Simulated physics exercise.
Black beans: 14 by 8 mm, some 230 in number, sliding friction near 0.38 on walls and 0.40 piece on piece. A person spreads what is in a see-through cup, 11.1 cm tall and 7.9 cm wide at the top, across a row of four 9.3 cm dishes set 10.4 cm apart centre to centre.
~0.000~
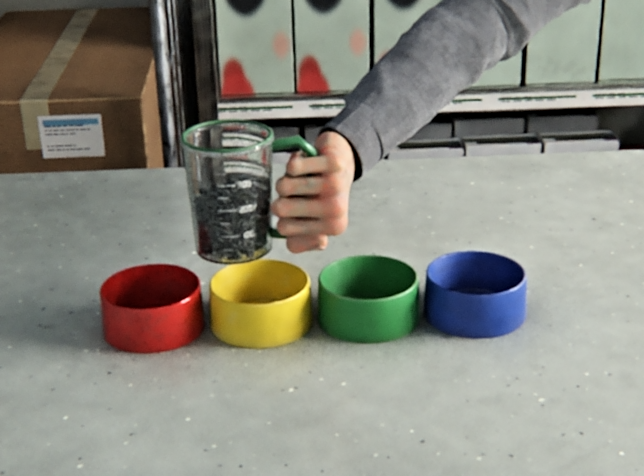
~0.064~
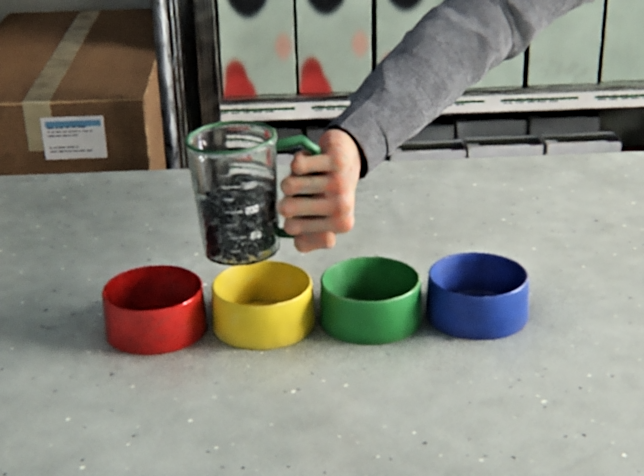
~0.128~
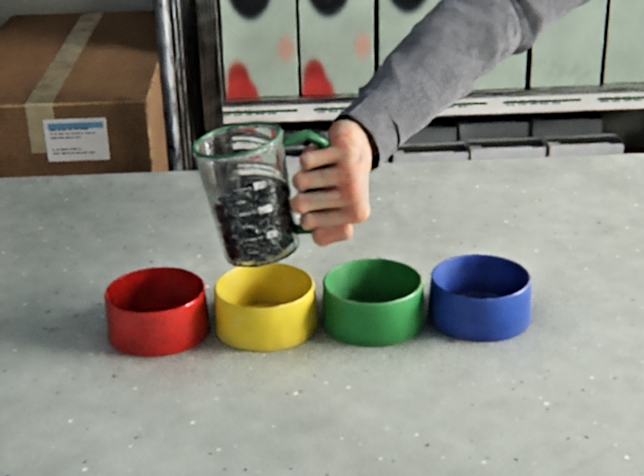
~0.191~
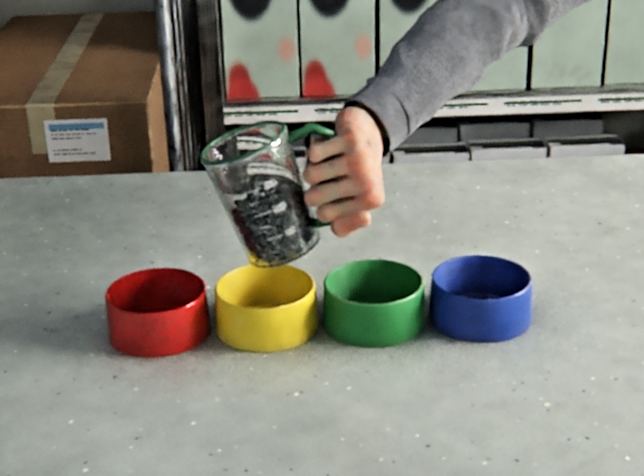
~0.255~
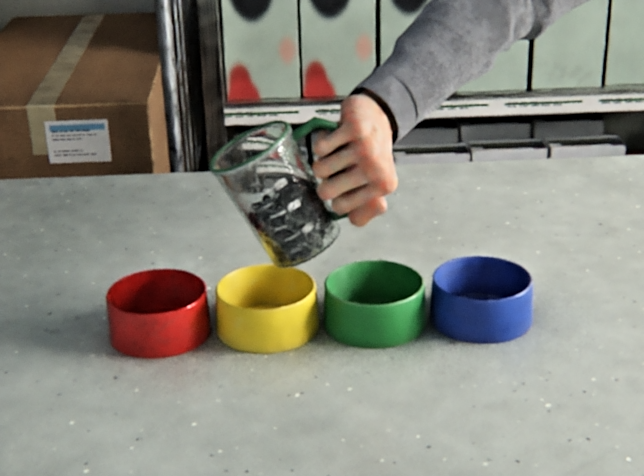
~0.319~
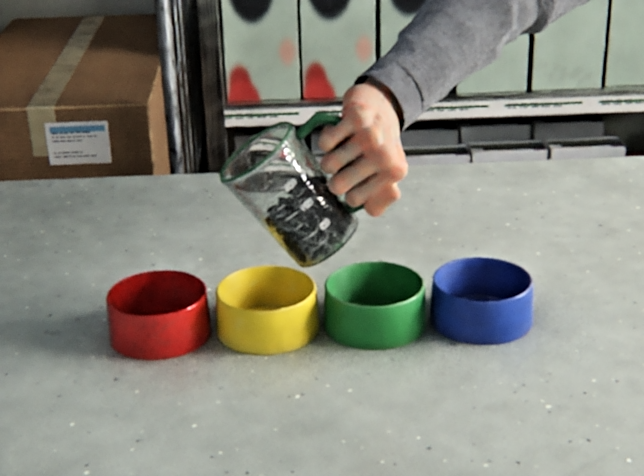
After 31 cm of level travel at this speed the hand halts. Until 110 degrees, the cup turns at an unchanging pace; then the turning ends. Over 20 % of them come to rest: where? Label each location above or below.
Labels - red: Below, blue: Above, green: Above, yellow: Below, counter: Below.
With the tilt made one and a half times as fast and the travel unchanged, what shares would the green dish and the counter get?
In that case you'd see green at 50 and the counter at 20.
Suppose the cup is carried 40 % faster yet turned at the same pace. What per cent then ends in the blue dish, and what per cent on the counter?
Result - blue dish: 90; counter: 0.
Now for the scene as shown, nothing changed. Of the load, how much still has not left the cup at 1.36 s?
35 %.
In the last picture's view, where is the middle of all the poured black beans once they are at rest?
(411, 309) or so.
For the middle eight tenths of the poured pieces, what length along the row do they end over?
It spans about 14 centimetres along the dishes.
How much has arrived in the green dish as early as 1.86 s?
By that moment it's near 50 percent.
Then, at 0.95 s, tilt 110 degrees; cup holds 95 %, green 5 %.
Then, at 1.36 s, tilt 110 degrees; cup holds 35 %, blue 10 %, green 50 %.
Then, at 1.86 s, tilt 110 degrees; cup holds 10 %, blue 35 %, green 50 %.
In the end, at 2.6 s, red 0 %, blue 45 %, green 50 %, yellow 0 %, counter 5 %.
